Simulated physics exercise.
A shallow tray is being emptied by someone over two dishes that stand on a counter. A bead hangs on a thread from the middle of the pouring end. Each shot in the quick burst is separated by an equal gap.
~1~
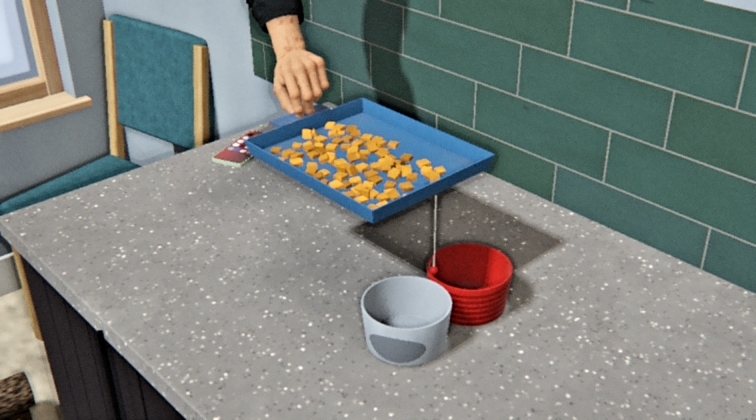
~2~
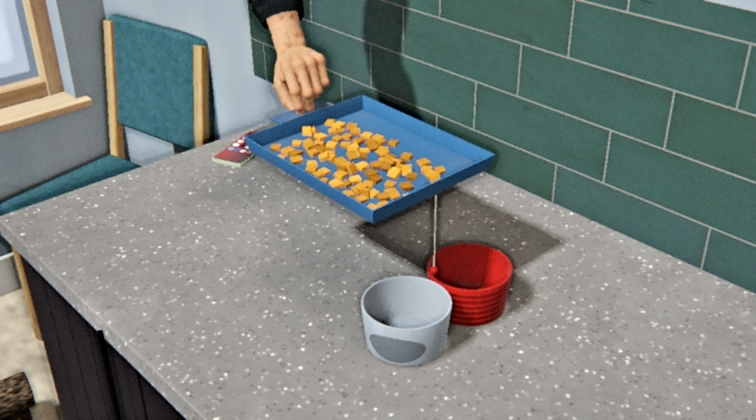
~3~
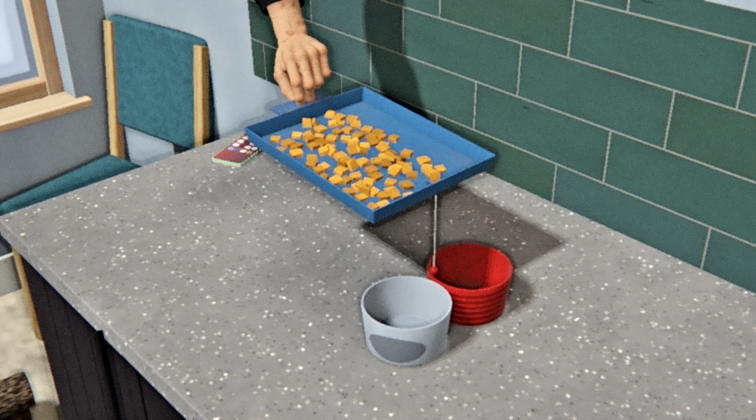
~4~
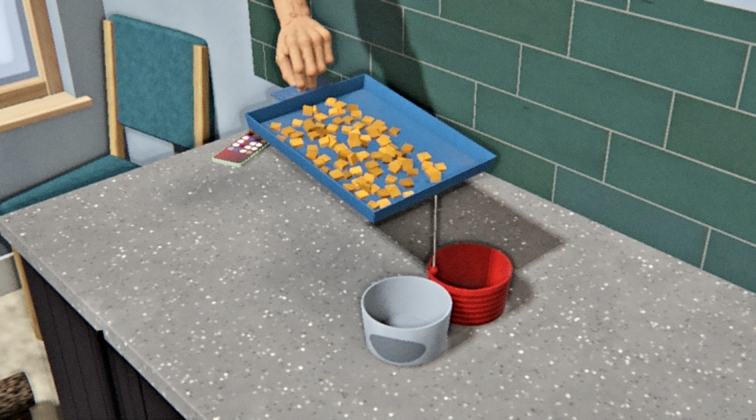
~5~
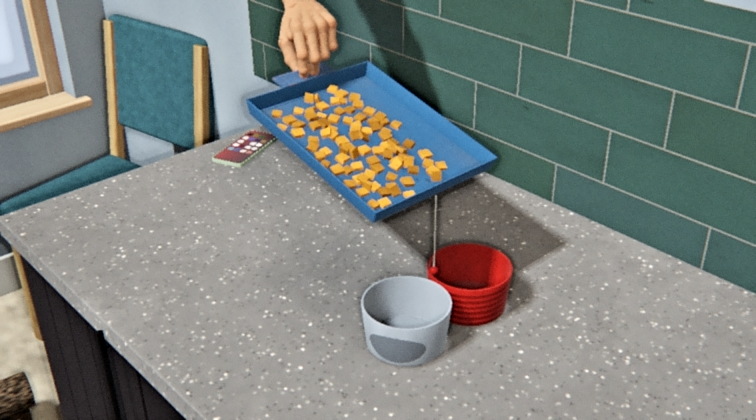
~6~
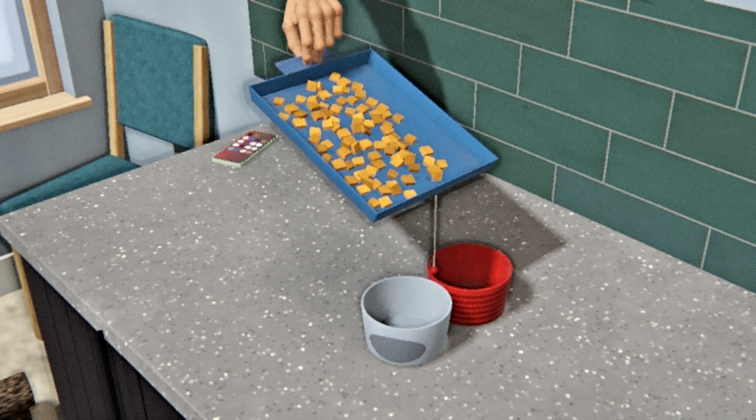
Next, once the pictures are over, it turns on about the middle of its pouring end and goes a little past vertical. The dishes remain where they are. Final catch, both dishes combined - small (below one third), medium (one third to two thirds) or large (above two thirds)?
Medium.
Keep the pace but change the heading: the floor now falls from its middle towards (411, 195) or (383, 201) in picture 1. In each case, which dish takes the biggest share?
Try one: Left-side dish; try two: Left-side dish.
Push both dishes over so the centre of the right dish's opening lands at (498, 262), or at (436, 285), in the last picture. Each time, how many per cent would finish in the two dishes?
70, then 30 %.
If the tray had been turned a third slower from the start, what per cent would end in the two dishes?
Something like 50 in a hundred.
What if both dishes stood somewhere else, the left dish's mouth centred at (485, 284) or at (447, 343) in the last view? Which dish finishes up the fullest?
In turn: The left one; the right dish.
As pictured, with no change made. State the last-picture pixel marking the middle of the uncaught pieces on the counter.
Its middle is at roughly (480, 354).
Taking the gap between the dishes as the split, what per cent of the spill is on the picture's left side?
Close to 0 %.
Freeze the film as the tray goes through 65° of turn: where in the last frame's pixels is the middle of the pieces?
(425, 174).
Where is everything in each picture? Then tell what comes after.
Corners of the pouring end at (373, 208) and (489, 154), level; middle of the load at (362, 157), small crackers; left dish at (438, 338); right dish at (500, 300); bead on its thread at (434, 270), in the first frame.
Corners of the pouring end at (373, 208) and (489, 154), level; middle of the load at (362, 156), in the second frame.
Corners of the pouring end at (374, 208) and (490, 155), tipped barely, level across its low end; middle of the load at (362, 151), in the third frame.
Corners of the pouring end at (375, 208) and (491, 156), tipped a little, level across its low end; middle of the load at (363, 144), in the fourth frame.
Corners of the pouring end at (376, 209) and (492, 156), tipped a little, level across its low end; middle of the load at (364, 137), in the fifth frame.
Corners of the pouring end at (377, 210) and (493, 157), tipped clearly, level across its low end; middle of the load at (366, 131); left dish at (438, 338); right dish at (500, 300), in the sixth frame.
Soon after the last picture, tray tipped steeply; all on the tray.
A little later, tray tipped past a quarter turn; about two thirds on the tray; a small part in the right dish; a small part outside both; about a quarter in the air.
Later still, tray tipped past a quarter turn; about a quarter in the left dish; about a third in the right dish; about half outside both.
At rest, tray tipped past a quarter turn; about a quarter in the left dish; about a third in the right dish; about half outside both.
